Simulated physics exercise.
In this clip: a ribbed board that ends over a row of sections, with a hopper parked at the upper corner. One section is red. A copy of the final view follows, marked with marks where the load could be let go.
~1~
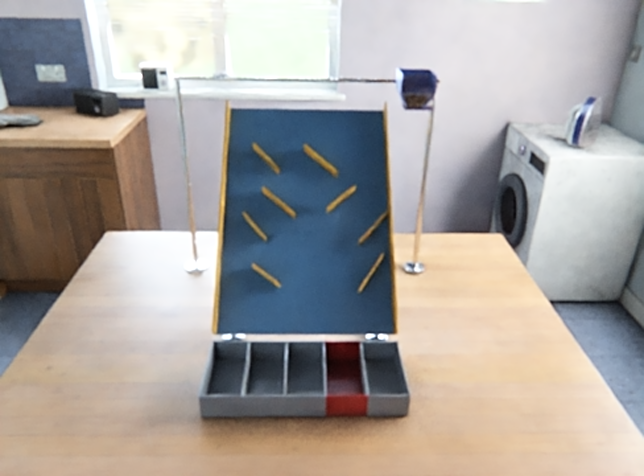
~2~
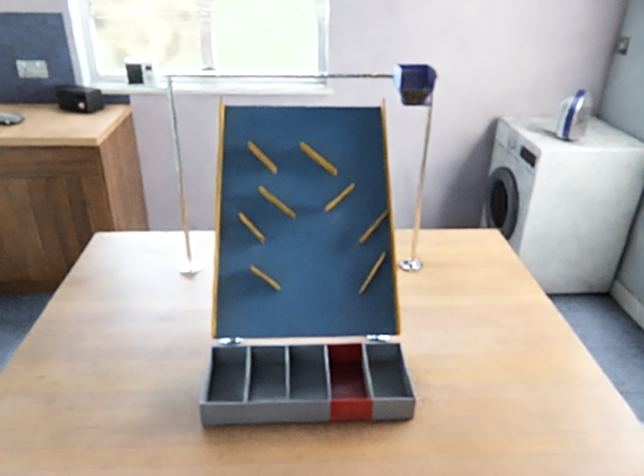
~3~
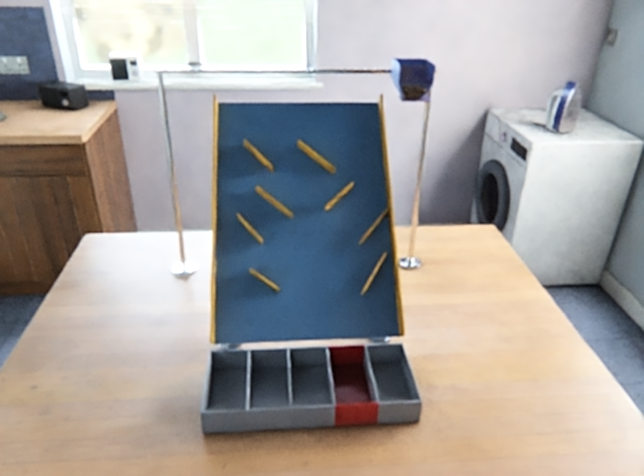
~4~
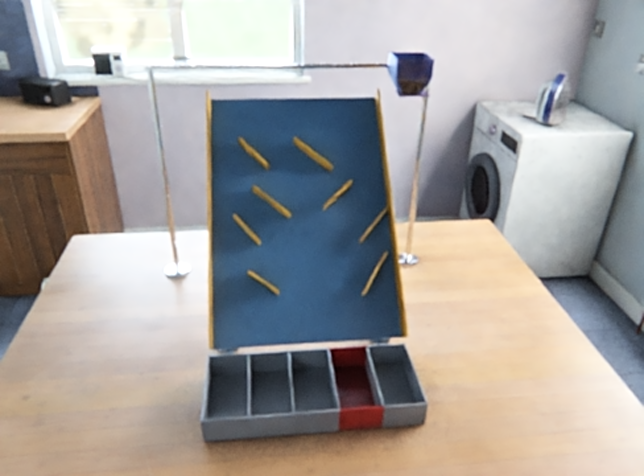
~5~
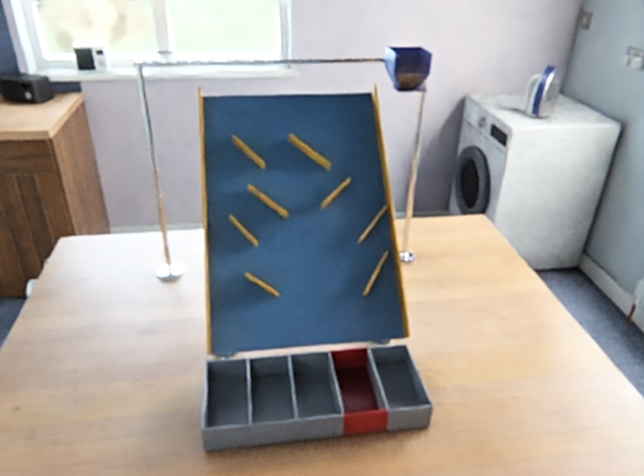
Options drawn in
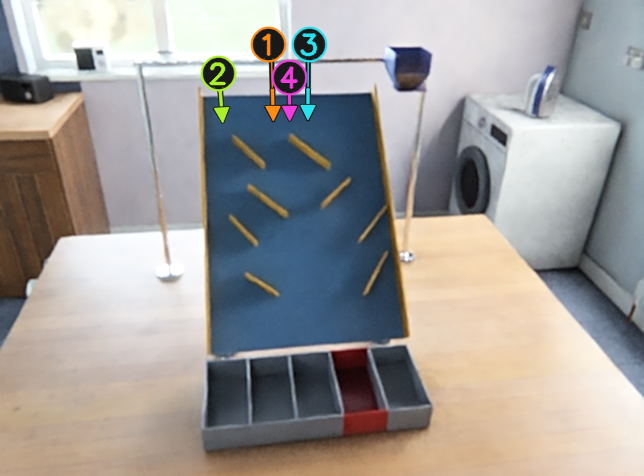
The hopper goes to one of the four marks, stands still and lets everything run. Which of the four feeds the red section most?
1.
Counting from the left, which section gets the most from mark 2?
The first from the left.
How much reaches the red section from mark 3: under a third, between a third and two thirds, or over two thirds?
Mark 3 gives under a third.
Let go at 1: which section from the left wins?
It is the fourth one.
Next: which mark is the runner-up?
4.
On the marked copy, mark 1 meets the board at (273, 115); mark 2 meets the board at (222, 117); mark 3 meets the board at (307, 114); mark 4 meets the board at (289, 115).
If 1 is chosen, roughly half in the red section, roughly a third in other sections, about a tenth outside the box.
If 2 is chosen, roughly a quarter in the red section, the larger part in other sections, just a few outside the box.
If 3 is chosen, about a tenth in the red section, the larger part in other sections, just a few outside the box.
If 4 is chosen, roughly a third in the red section, roughly half in other sections, about a tenth outside the box.
